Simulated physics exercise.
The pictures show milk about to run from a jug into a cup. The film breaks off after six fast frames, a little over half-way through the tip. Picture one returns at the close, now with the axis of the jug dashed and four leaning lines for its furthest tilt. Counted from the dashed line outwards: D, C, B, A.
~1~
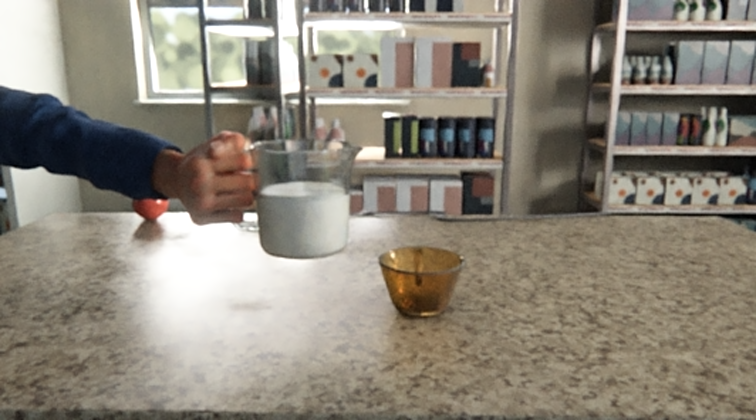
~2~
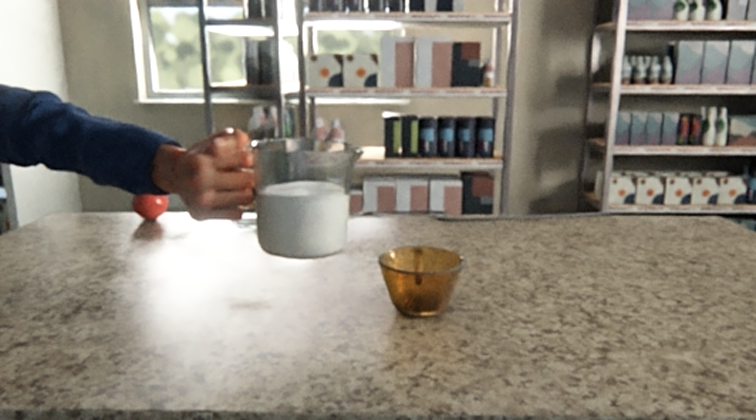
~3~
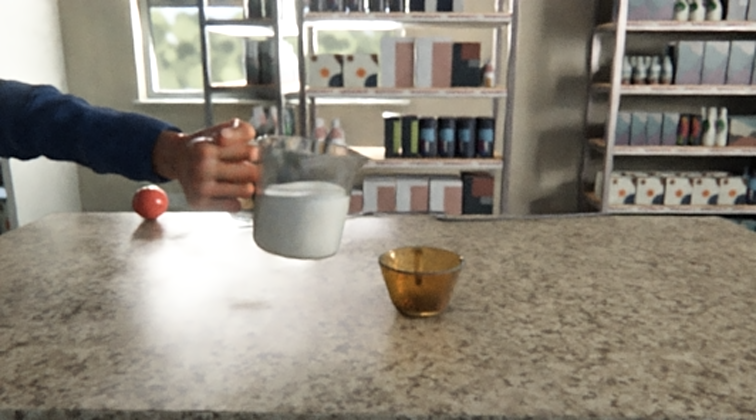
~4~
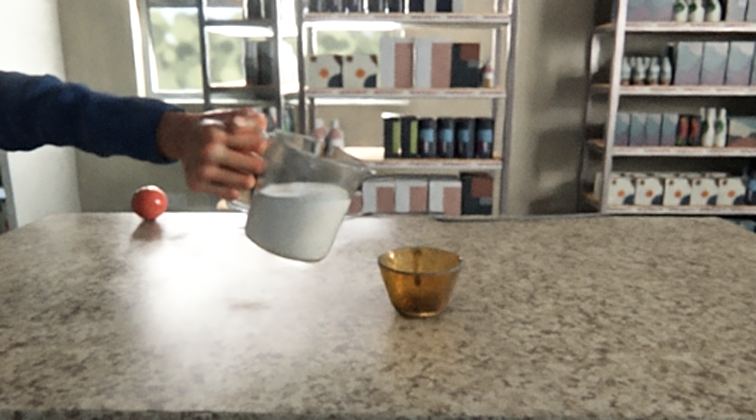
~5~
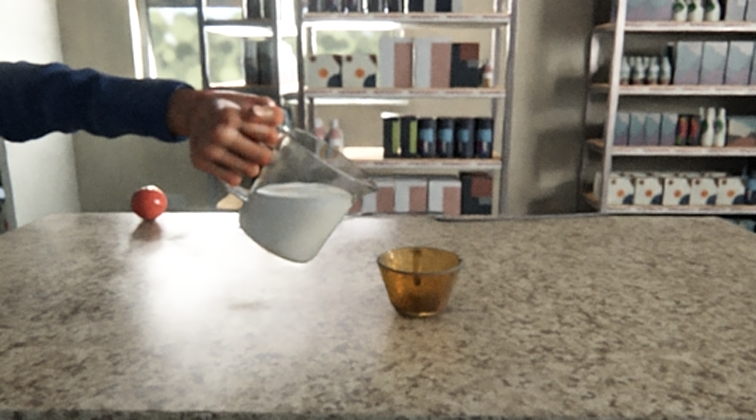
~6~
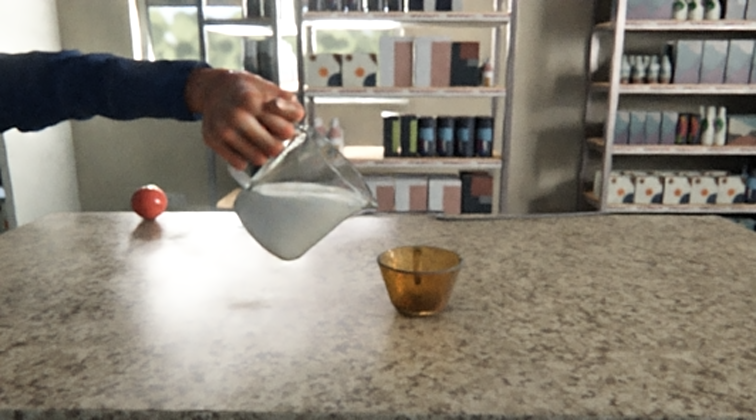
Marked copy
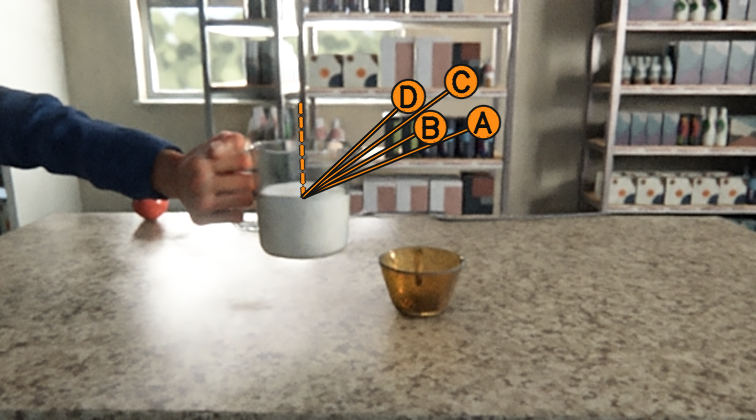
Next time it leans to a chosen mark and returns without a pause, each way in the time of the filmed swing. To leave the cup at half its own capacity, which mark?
B works best here.
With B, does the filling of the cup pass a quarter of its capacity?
Yes, clearly.
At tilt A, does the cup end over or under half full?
Over half.
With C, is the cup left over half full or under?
Under.
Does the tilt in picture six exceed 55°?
No.
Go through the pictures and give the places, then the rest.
The first picture shows upright, lip at (362, 148); rim of the cup round (421, 259); nothing has left yet.
The second picture shows tipped about 2°, lip at (364, 151); nothing has left yet.
The third picture shows tipped about 9°, lip at (369, 159); nothing has left yet.
The fourth picture shows tipped about 20°, lip at (374, 172); nothing has left yet.
The fifth picture shows tipped about 33°, lip at (378, 189); nothing has left yet.
The sixth picture shows tipped about 47°, lip at (377, 206); nothing has left yet.
In orange, A at (468, 129); B at (415, 134); C at (448, 91); D at (397, 109).
For tilt A, the cup ends with about 64 % of what it can hold; 7 % of the milk is spilt.
For tilt B, the cup ends with about 47 % of what it can hold.
For tilt C, the cup ends with about 23 % of what it can hold.
For tilt D, the cup ends with about 8 % of what it can hold.
